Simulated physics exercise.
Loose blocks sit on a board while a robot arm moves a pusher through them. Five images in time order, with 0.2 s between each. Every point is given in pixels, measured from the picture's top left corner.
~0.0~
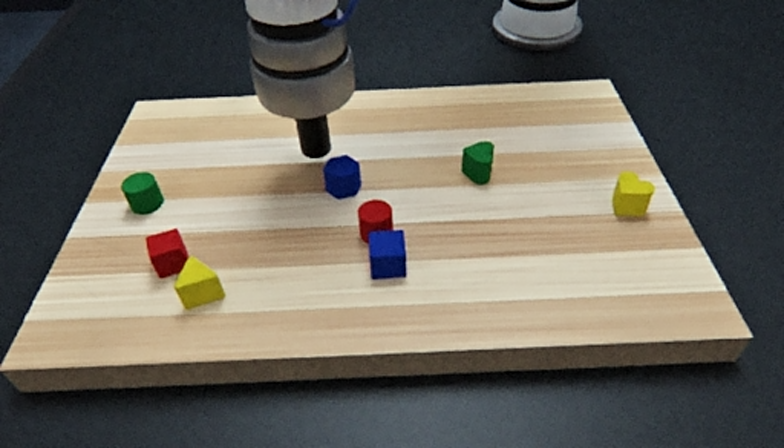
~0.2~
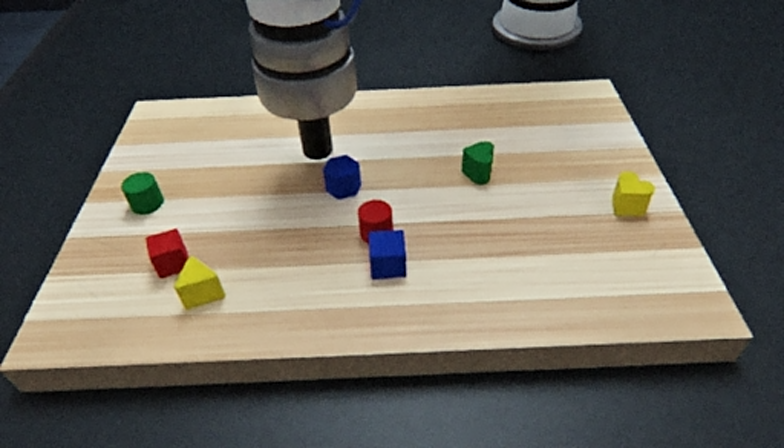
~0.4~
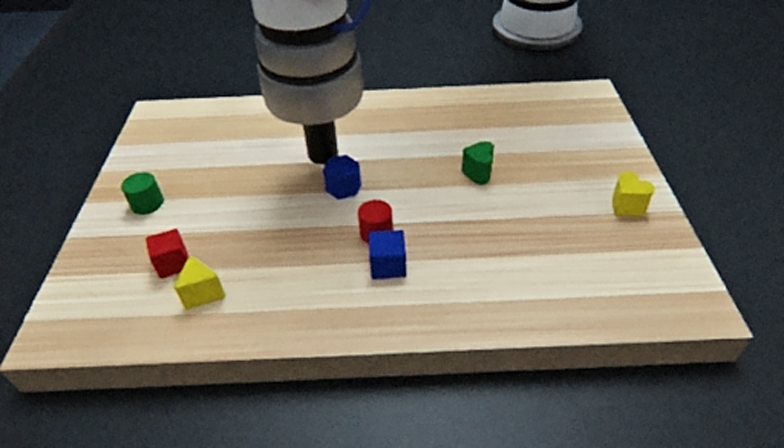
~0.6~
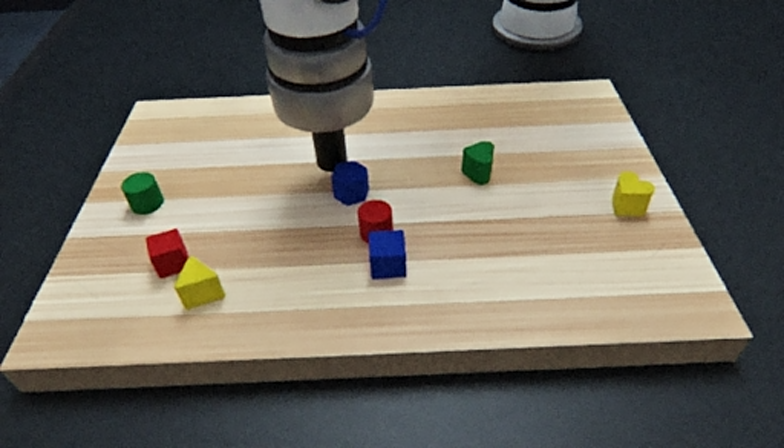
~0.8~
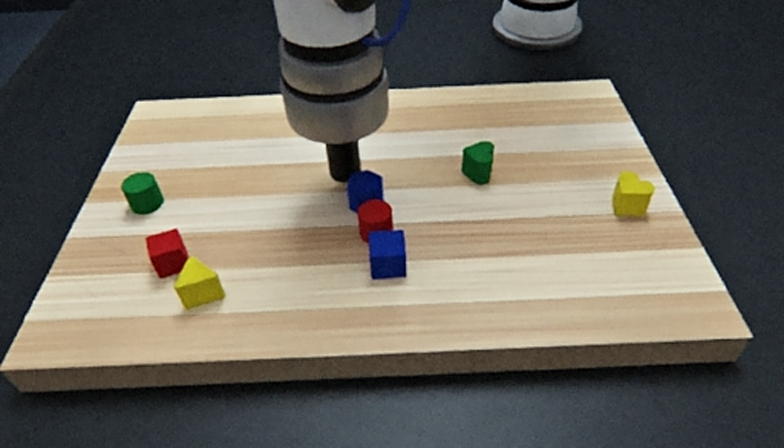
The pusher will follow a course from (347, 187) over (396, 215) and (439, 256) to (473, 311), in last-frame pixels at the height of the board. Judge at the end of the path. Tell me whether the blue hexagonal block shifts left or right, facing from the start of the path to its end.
The left.
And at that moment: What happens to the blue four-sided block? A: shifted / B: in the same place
I choose A.
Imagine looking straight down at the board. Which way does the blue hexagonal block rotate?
It turns counter-clockwise.
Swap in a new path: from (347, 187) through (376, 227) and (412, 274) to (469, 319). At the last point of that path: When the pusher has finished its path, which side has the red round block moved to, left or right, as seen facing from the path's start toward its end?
It's set to shift left.
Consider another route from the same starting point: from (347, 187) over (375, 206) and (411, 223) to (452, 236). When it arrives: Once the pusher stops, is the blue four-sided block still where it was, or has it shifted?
From what I can tell, it won't keep its place.
On the path given first. One third of the way, pusher at (396, 201); blue hexagonal block at (423, 207), turned 25° anticlockwise; red round block at (402, 230); blue four-sided block at (383, 256).
Two thirds of the way, pusher at (440, 242); blue hexagonal block at (479, 240), turned 70° anticlockwise; red round block at (421, 257); blue four-sided block at (378, 266), turned 45° clockwise.
At the end, pusher at (474, 297); blue hexagonal block at (499, 254), turned 135° anticlockwise; red round block at (426, 277); blue four-sided block at (377, 267), turned 50° clockwise.
